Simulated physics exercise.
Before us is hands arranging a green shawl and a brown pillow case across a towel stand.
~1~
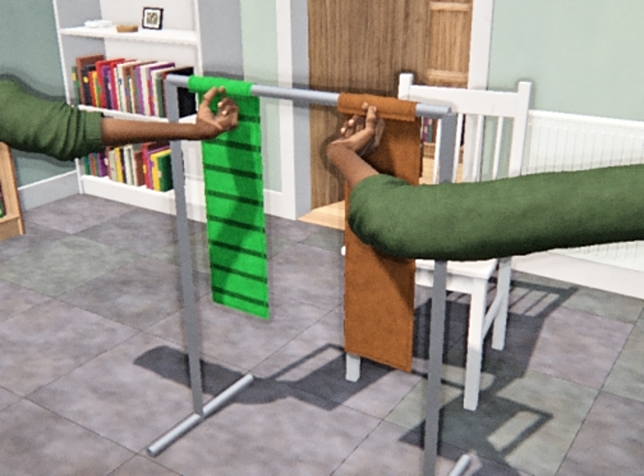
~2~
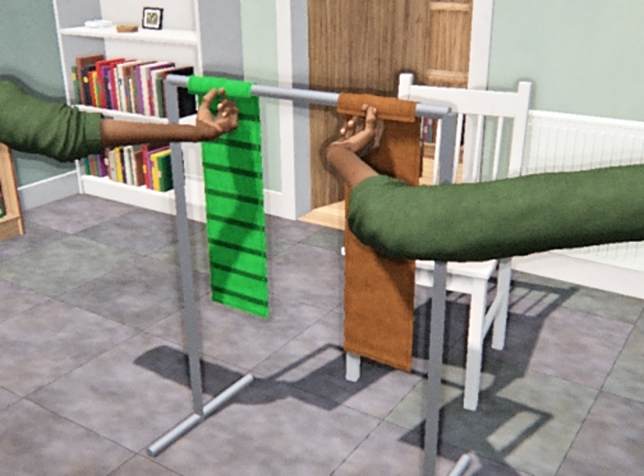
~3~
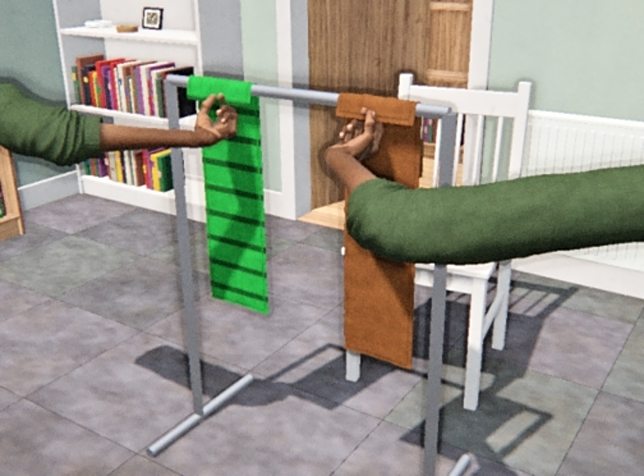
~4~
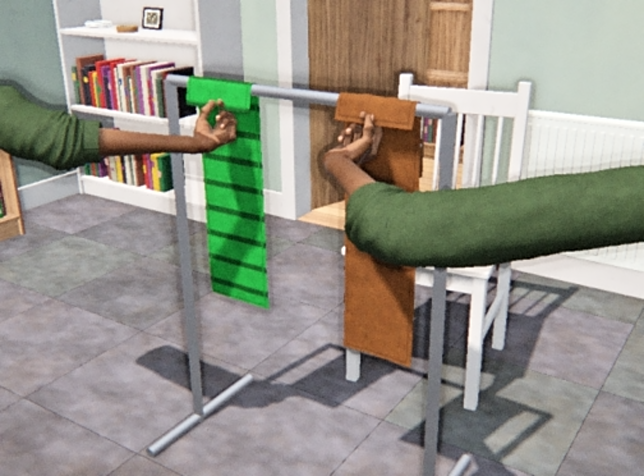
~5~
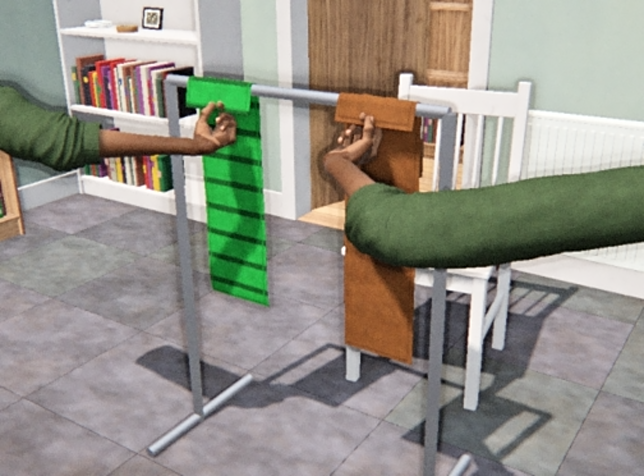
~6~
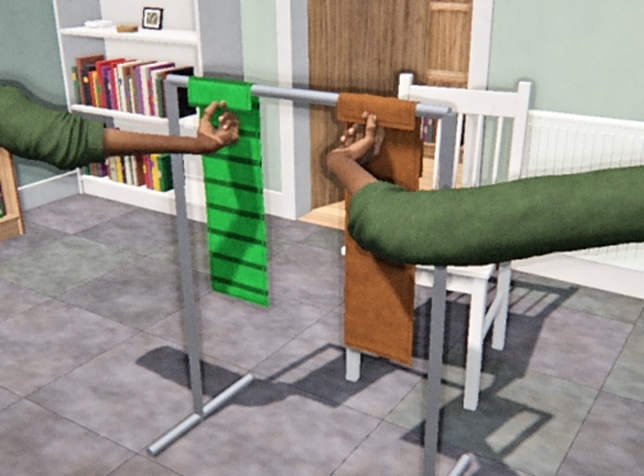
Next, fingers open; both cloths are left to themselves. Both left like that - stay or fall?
Outcome: The green shawl is going to fall. The brown pillow case is going to fall.
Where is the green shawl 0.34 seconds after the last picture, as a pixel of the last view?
Its middle is close to (238, 264).
Then, 0.34 s on from there, shawl clear of the rail and dropping near (238, 263); pillow case clear of the rail and dropping near (378, 332).
Then, 0.56 s on from there, shawl in a heap on the floor near (248, 420); pillow case in a heap on the floor.
In the end, shawl in a heap on the floor near (250, 433); pillow case in a heap on the floor. The green shawl slides off and the brown pillow case slips to the floor.
